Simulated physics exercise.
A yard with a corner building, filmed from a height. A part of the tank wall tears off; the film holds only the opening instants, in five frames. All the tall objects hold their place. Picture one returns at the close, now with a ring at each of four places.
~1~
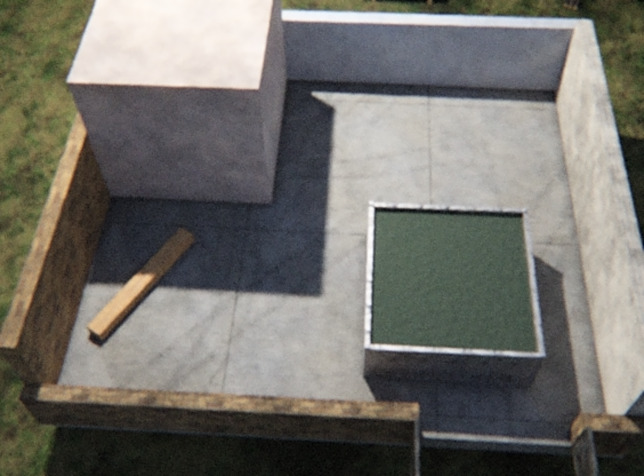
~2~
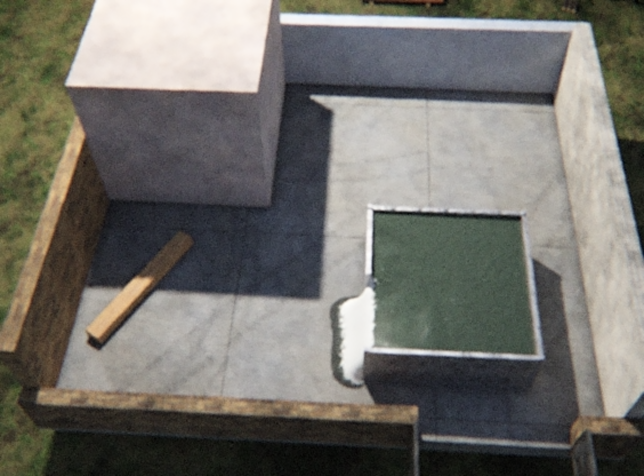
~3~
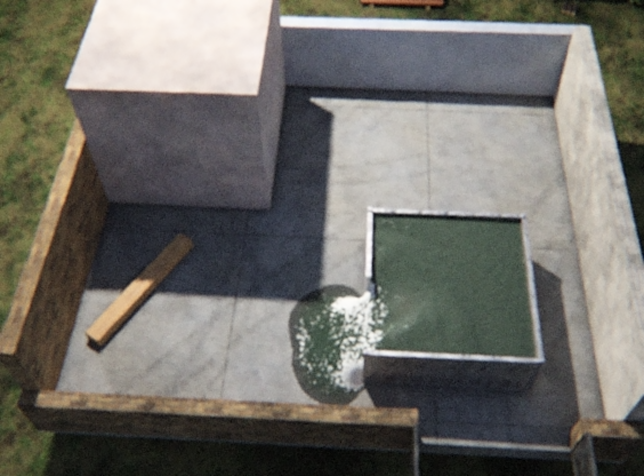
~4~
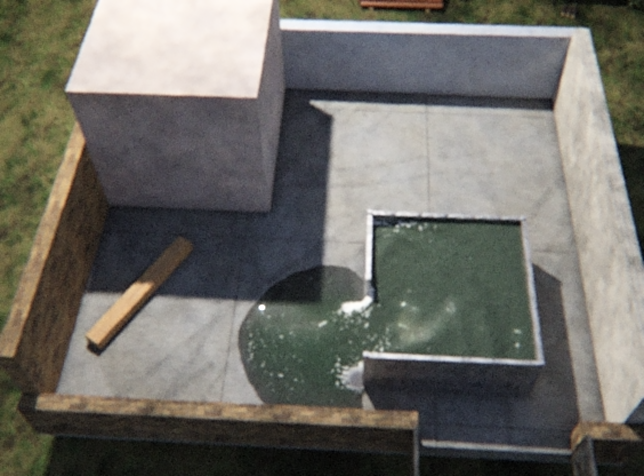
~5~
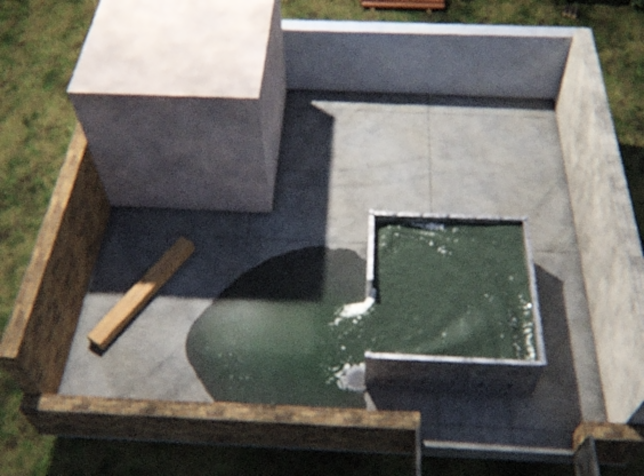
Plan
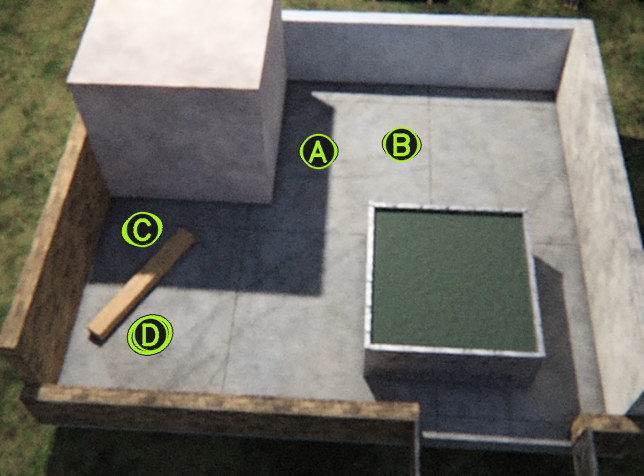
The footage shows a walled concrete yard with a corner building, a wooden plank and a full tank of green water; water bursts from the tank's left side, foaming white, then spreads leftward across the ground in a widening pool.
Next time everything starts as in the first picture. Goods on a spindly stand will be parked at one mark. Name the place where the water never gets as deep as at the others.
Best: A.
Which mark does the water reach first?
Place D.
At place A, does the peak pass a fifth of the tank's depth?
No, it does not.
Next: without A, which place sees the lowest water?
Here it is place B.
On the marked copy, A at (318, 151); B at (401, 144); C at (142, 229); D at (150, 334).
Choosing A, the water peaks at about 7 % of the depth that stood in the tank.
Choosing B, the water peaks at about 13 % of the depth that stood in the tank.
Choosing C, the water peaks at about 46 % of the depth that stood in the tank.
Choosing D, the water peaks at about 58 % of the depth that stood in the tank.
